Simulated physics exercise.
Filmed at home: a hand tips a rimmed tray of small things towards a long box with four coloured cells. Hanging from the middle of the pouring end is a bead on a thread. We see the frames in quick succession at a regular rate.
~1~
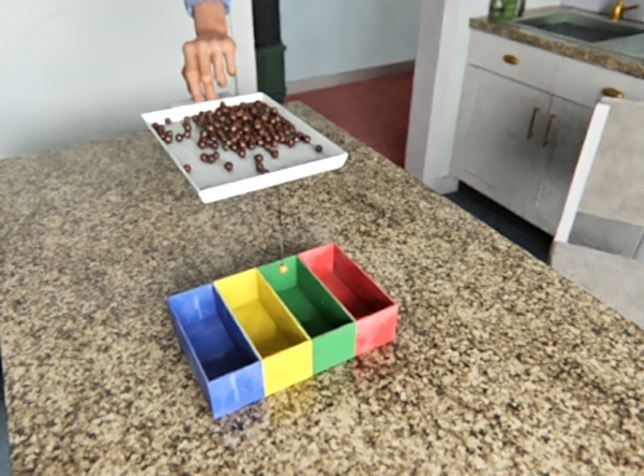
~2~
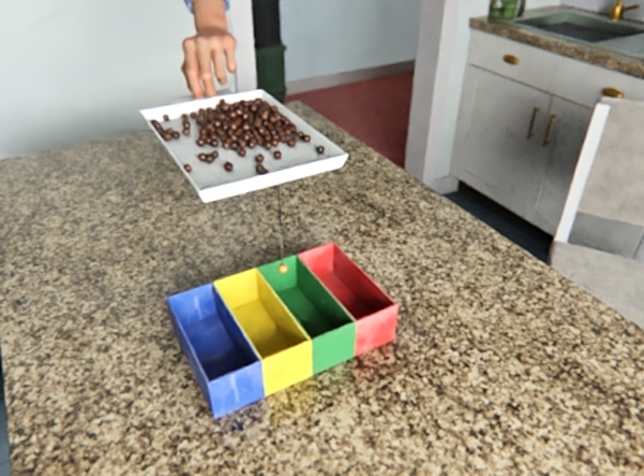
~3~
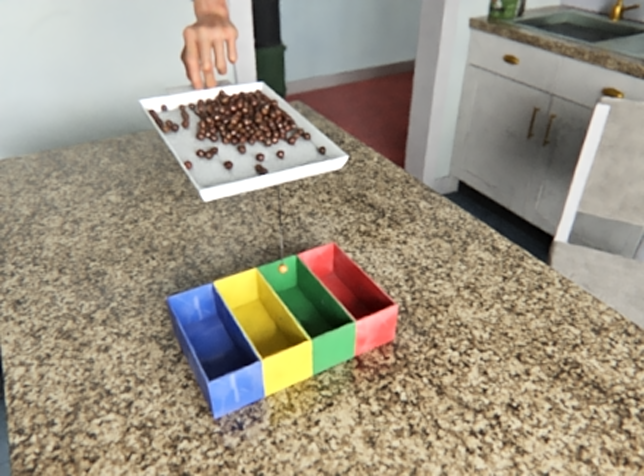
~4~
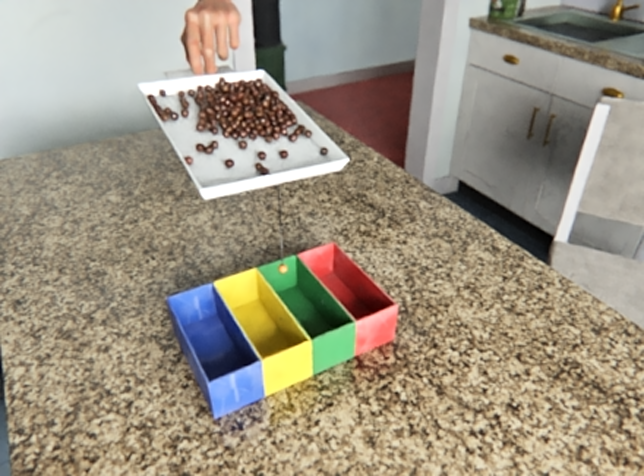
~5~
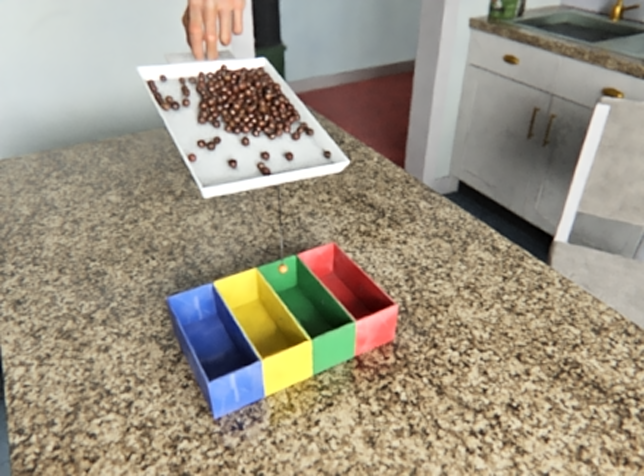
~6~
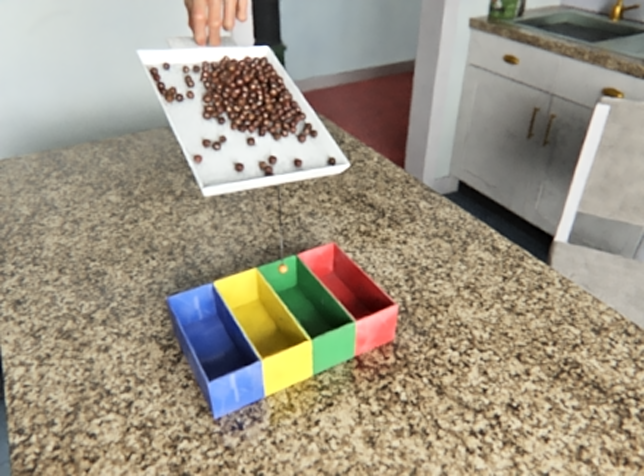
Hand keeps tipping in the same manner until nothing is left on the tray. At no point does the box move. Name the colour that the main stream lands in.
Red.
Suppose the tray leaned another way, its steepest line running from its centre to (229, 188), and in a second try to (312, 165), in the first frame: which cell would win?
The blue one, then red.
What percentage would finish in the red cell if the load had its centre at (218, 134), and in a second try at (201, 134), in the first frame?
First case: Close to 50 %; second case: Close to 50 %.
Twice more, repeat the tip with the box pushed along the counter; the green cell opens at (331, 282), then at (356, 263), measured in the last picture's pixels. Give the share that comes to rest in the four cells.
You'd see around 90 per cent and then around 90 per cent.
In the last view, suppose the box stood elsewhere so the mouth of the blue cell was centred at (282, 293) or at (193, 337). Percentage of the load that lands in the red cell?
Roughly 0% the first time and 40% the second time.
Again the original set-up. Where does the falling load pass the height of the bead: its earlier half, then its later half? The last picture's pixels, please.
Around (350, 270) at first; around (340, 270) after that.
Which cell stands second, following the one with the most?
Second comes the green one.
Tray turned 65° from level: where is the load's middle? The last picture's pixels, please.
Somewhere about (325, 183).
Just after the last frame, tray tipped steeply; roughly half on the tray; about a tenth in the red cell; about a tenth in the green cell; roughly a third falling or outside the box.
A moment on, tray tipped past a quarter turn; just a few on the tray; roughly half in the red cell; roughly a quarter in the green cell; just a few in the yellow cell; roughly a quarter falling or outside the box.
Further on, tray tipped past a quarter turn; roughly half in the red cell; roughly a quarter in the green cell; just a few in the yellow cell; roughly a quarter falling or outside the box.
When it is over, tray tipped past a quarter turn; roughly half in the red cell; roughly a quarter in the green cell; just a few in the yellow cell; not one in the blue cell; roughly a quarter outside the box.
